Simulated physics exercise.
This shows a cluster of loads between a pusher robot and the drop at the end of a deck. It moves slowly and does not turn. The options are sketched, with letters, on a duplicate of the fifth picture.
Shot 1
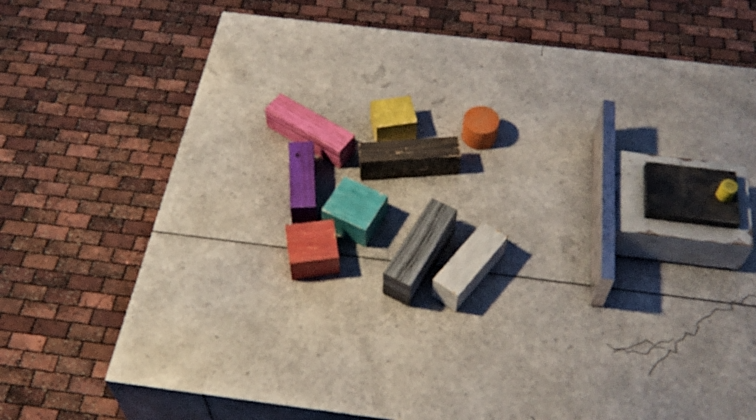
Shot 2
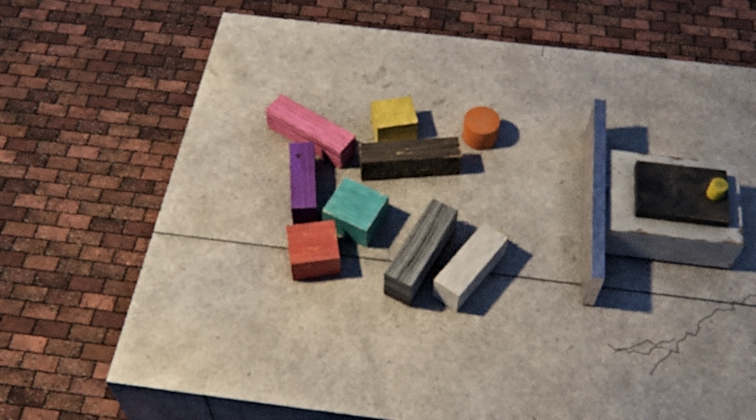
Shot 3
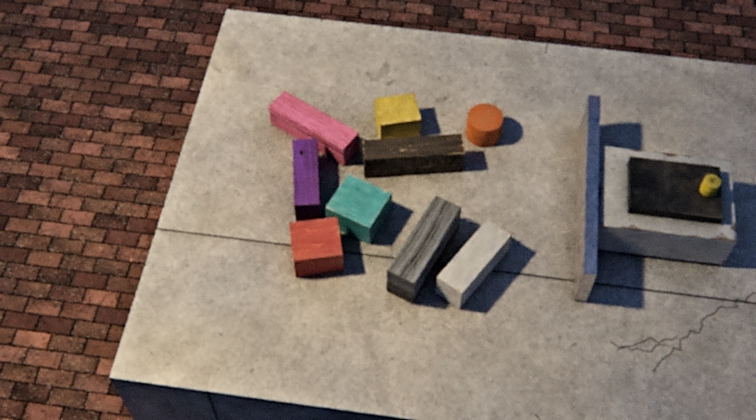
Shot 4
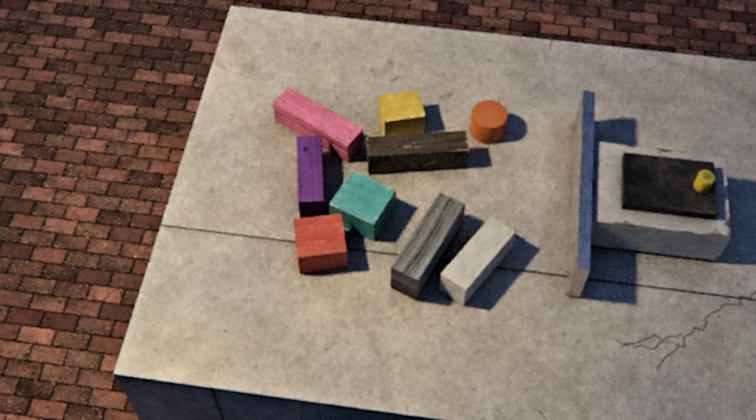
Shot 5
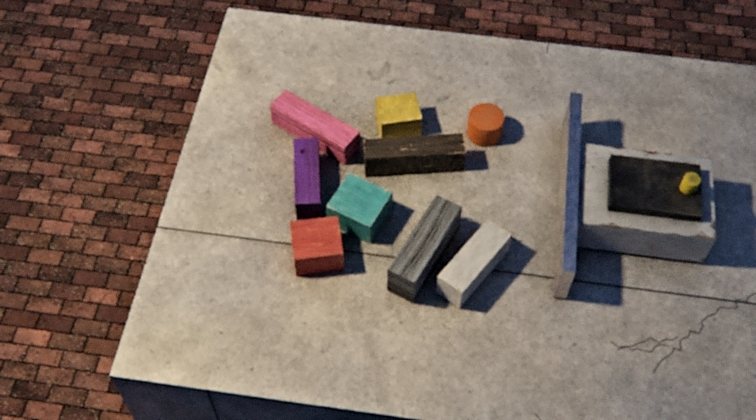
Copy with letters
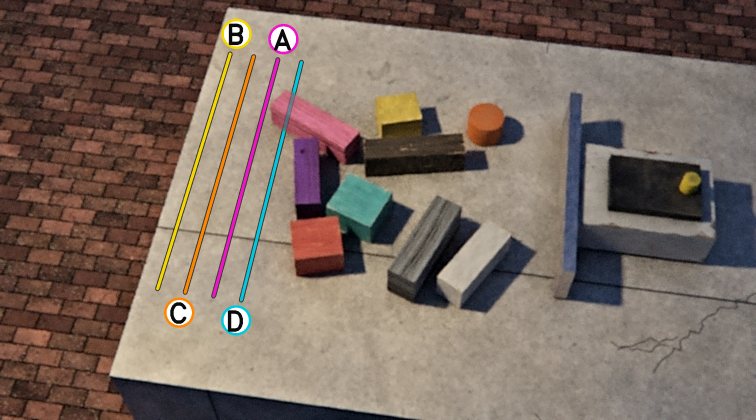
A pusher robot with an upright plate creeping left across a concrete deck toward a motionless cluster of coloured blocks.
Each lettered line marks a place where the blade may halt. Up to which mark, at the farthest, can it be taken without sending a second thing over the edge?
D is the last line within the limit.
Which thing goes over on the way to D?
It is the purple stick.
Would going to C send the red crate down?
By then, yes.
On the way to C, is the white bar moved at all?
By then, yes.
On the marked copy, A at (248, 168); B at (197, 162); C at (222, 165); D at (274, 171).
Taking D. A third of the way, robot (537, 172); orange canister (445, 120); white bar (431, 258).
Two thirds of the way, robot (429, 159); purple stick (234, 170); pink stick (275, 113).
When it is over, robot (347, 149); purple stick over the edge; pink stick (200, 104); one fallen.
As for the rest, A drops four; B drops eight; C drops six.
